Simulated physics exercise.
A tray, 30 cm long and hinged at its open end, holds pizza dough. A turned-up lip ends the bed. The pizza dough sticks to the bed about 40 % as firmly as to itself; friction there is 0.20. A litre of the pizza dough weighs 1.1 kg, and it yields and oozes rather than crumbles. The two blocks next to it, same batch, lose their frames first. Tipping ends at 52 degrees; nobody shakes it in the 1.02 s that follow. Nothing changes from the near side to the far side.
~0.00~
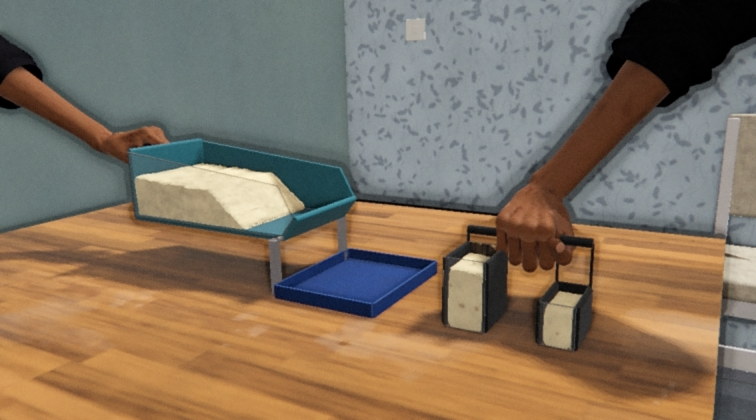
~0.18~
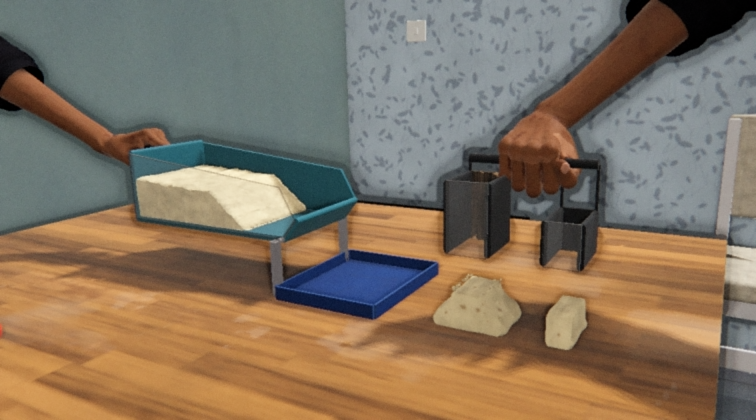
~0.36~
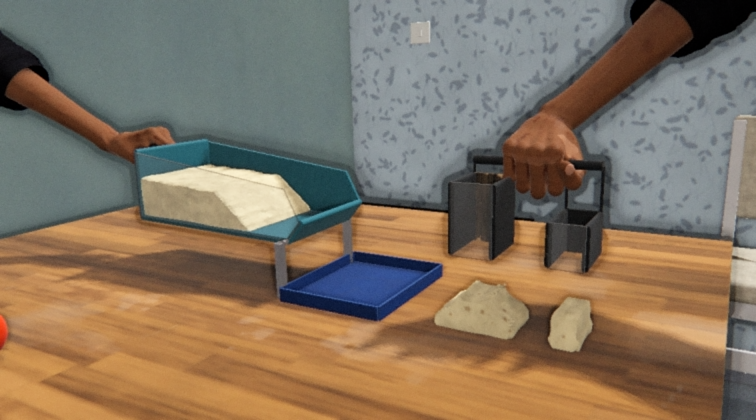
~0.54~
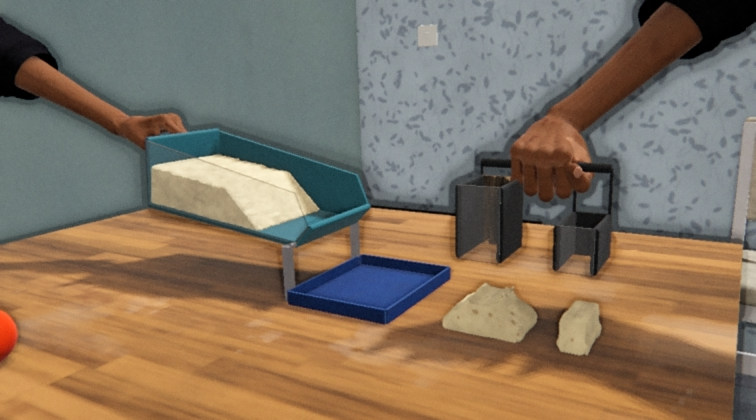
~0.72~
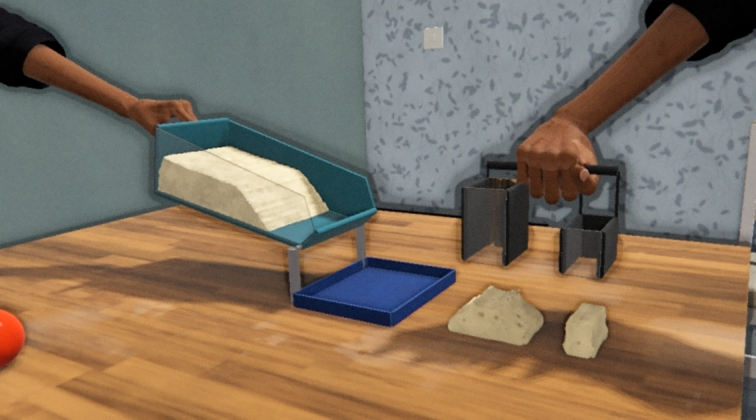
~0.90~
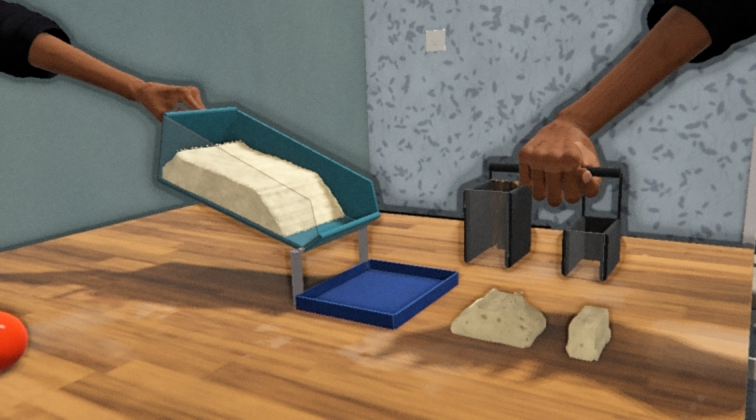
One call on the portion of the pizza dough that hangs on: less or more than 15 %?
The result is more than 15 %.
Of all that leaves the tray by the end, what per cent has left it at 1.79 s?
Some 90 per cent.
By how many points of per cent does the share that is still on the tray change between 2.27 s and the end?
About 0 %.
After 1.31 s, the tilt is 27 degrees and 95 % is on the bed.
After 1.79 s, the tilt is 41 degrees and 28 % is on the bed.
After 2.27 s, the tilt is 52 degrees and 21 % is on the bed.
After 2.75 s, the tilt is 52 degrees and 21 % is on the bed.
After 3.26 s, at the end, the tilt is 52 degrees and 21 % is on the bed.
